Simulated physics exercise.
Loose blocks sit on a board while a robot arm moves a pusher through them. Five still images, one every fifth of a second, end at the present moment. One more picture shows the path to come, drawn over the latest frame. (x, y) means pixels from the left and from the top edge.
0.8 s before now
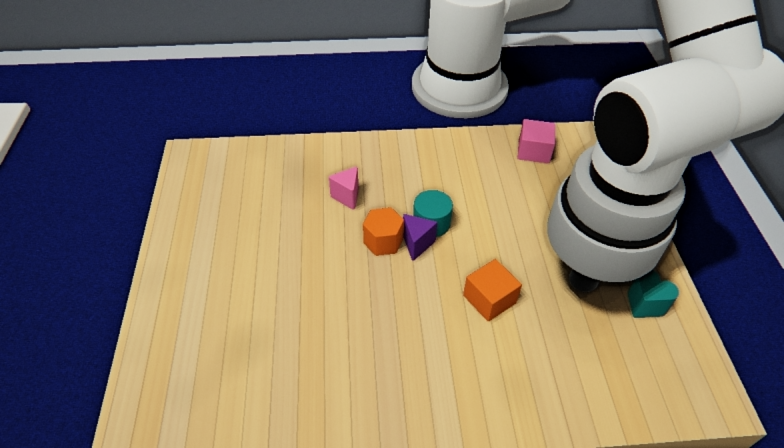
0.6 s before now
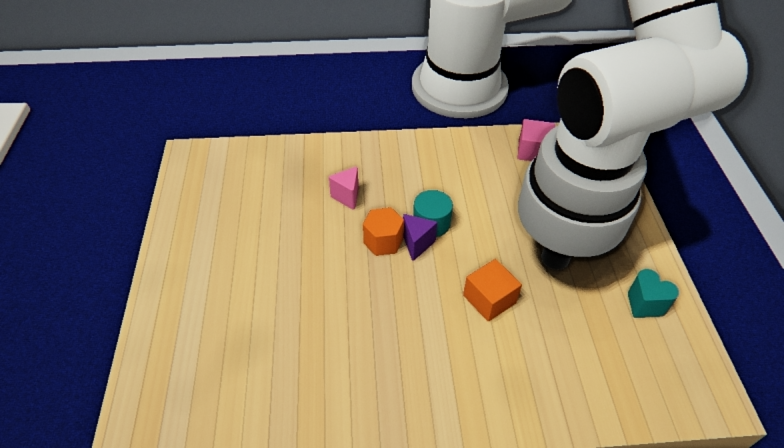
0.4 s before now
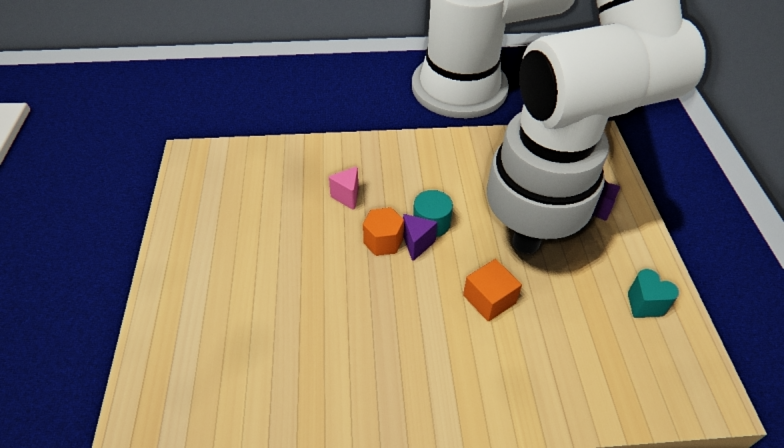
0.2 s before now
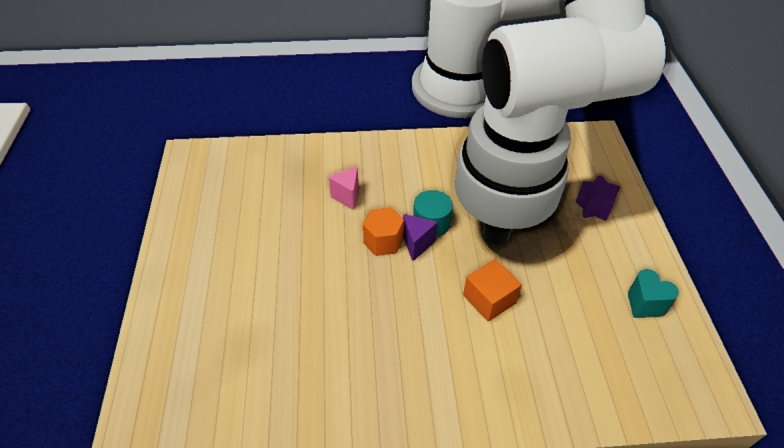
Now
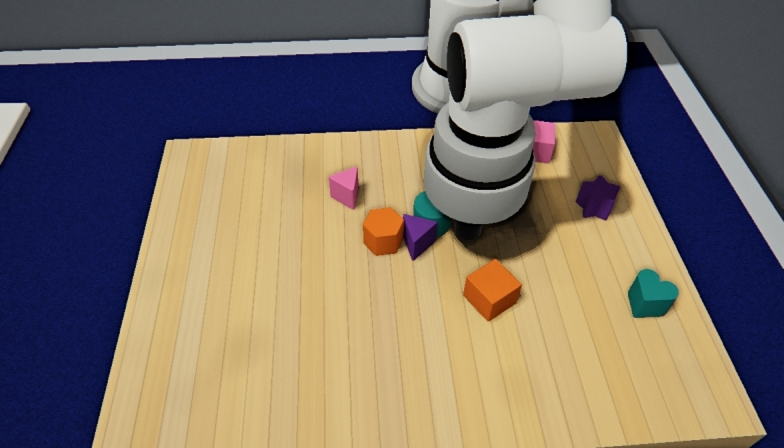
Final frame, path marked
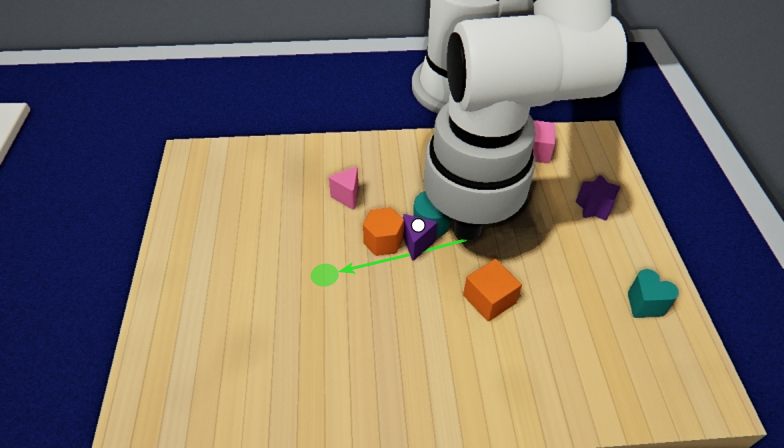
In the video, a white robot arm moves steadily leftward and slightly away over a wooden board of colourful blocks, uncovering a dark purple block and partly covering the turquoise round one, while the blocks stay in place.
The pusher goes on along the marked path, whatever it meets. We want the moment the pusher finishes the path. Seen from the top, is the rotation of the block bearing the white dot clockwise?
Yes, I think so.
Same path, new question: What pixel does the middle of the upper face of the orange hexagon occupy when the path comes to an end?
When the path ends, it will be at (362, 218).
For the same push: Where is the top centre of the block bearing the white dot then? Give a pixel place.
In the picture, it is at (393, 217).
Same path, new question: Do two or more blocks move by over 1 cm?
That would be a yes.
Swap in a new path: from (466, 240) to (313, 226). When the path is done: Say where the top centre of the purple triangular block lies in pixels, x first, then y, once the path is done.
By then it is at (394, 237).
Drawn move, from (466, 240) to (325, 275); the dot is on the purple triangular block.
What follows on the original path. One third of the way, pusher at (421, 244); orange hexagon at (367, 220), turned 20° anticlockwise; purple triangular block at (396, 221), turned 15° clockwise.
Two thirds of the way, pusher at (373, 255); orange hexagon at (362, 218), turned 25° anticlockwise; purple triangular block at (393, 217), turned 20° clockwise.
At the end, pusher at (324, 267); orange hexagon at (362, 218), turned 25° anticlockwise; purple triangular block at (393, 217), turned 20° clockwise; turquoise circle still.
